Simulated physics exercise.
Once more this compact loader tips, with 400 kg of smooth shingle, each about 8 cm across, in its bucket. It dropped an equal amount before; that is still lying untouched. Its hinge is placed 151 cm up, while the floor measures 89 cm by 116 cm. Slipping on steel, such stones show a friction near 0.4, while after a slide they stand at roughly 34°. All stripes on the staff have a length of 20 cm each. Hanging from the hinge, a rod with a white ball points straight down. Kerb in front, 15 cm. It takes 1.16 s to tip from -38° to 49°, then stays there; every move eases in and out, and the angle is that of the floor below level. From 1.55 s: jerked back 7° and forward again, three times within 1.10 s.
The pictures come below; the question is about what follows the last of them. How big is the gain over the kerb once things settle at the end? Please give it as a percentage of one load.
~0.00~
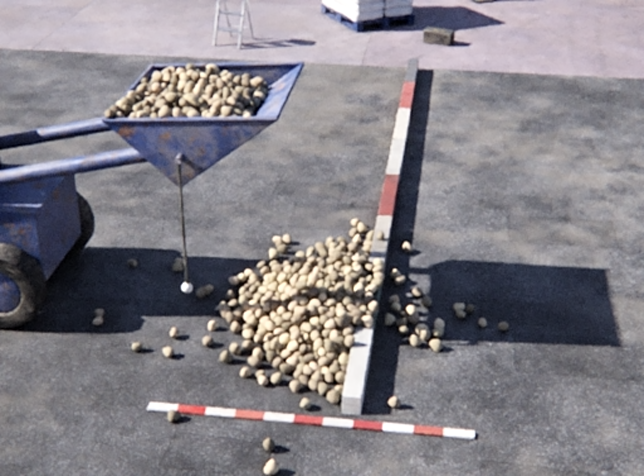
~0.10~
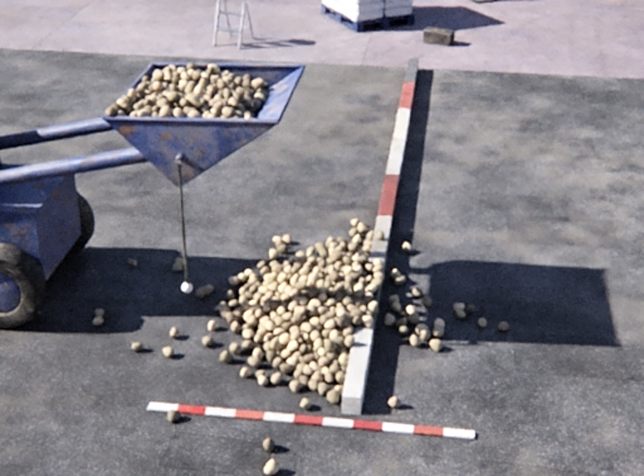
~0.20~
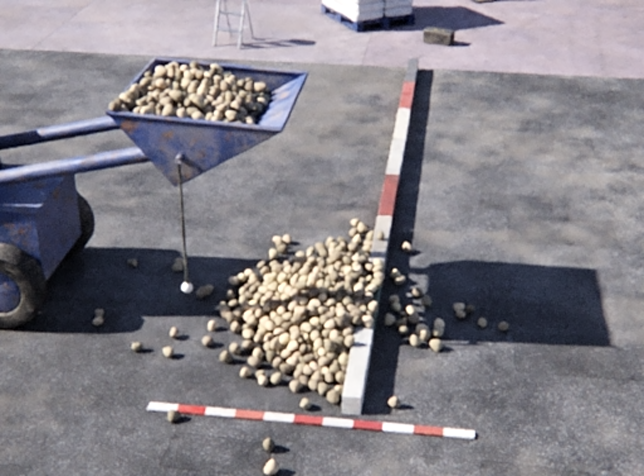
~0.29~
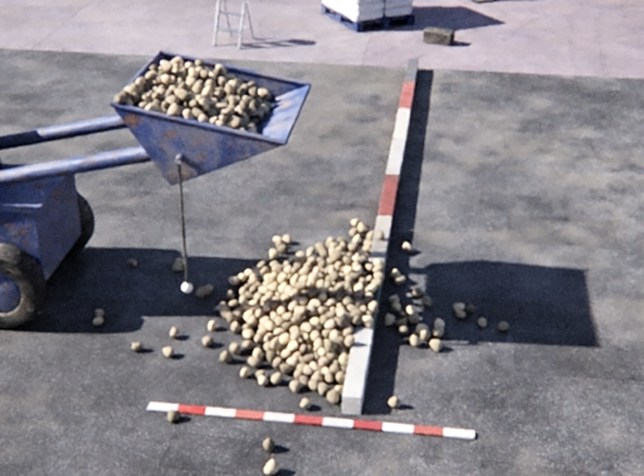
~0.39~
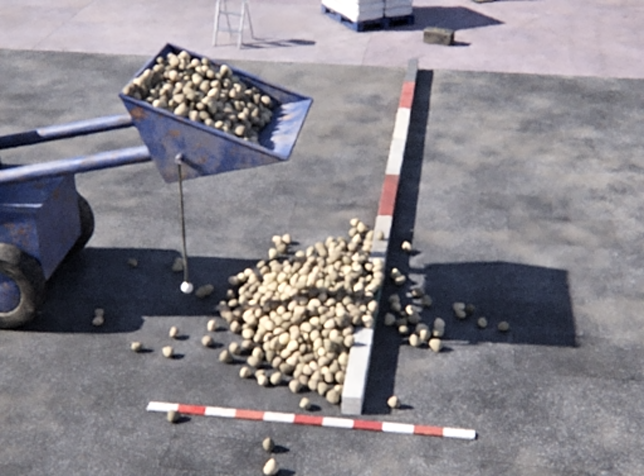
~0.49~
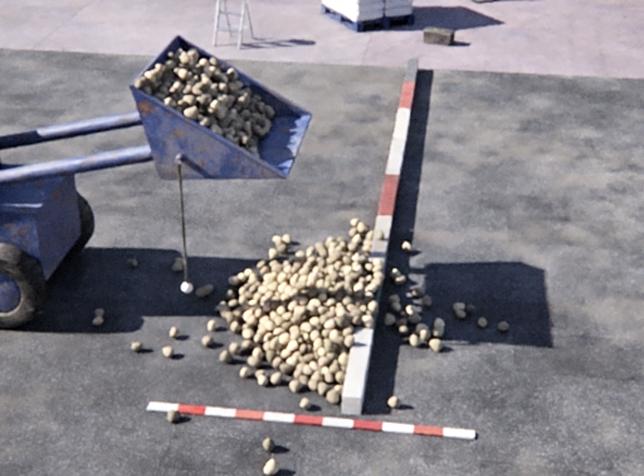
The gain is about 12 per cent of a load.
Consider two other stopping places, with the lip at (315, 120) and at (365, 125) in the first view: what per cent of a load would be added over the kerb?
Around 40 percent, then around 85 percent.
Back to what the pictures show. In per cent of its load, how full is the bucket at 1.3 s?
Around 25 per cent of the load is still inside.
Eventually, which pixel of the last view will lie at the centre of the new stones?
Their centre rests close to (305, 291).
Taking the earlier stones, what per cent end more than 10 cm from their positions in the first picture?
Close to 30 per cent.
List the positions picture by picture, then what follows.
Lip at (277, 119), floor tilted -38°, highest stones at (192, 79). The earlier load is highest near (342, 283), 26 cm above ground level, 96 % on this side of the kerb, 5 % over the kerb, in the first picture.
Lip at (278, 122), floor tilted -36°, highest stones at (182, 79); the stones move at 0.1 m/s on average, in the second picture.
The bucket is at -31°, its lip at (282, 130); the top of the load is at (169, 77); the stones move at 0.3 m/s on average, in the third picture.
Lip at (286, 143), floor tilted -24°, highest stones at (162, 72); the stones move at 0.3 m/s on average, in the fourth picture.
Lip at (288, 159), floor tilted -15°, highest stones at (169, 66); the stones move at 0.4 m/s on average, in the fifth picture.
The bucket is at -5°, its lip at (287, 177); the top of the load is at (178, 62); the stones move at 0.5 m/s on average, in the sixth picture.
After 0.9 s the floor is at 35°; in per cent of one load, 97 in the bucket, 99 on this side of the kerb, 5 over the kerb; the foremost stones are at (489, 322).
After 1.3 s the floor is at 49°; in per cent of one load, 26 in the bucket, 169 on this side of the kerb, 5 over the kerb; the foremost stones are at (489, 322).
After 3.1 s the floor is at 49°; in per cent of one load, 0 in the bucket, 184 on this side of the kerb, 16 over the kerb; the foremost stones are at (530, 304).
After 5.8 s the floor is at 49°; in per cent of one load, 0 in the bucket, 184 on this side of the kerb, 16 over the kerb; the foremost stones are at (530, 304). Net gain over the kerb, 12.
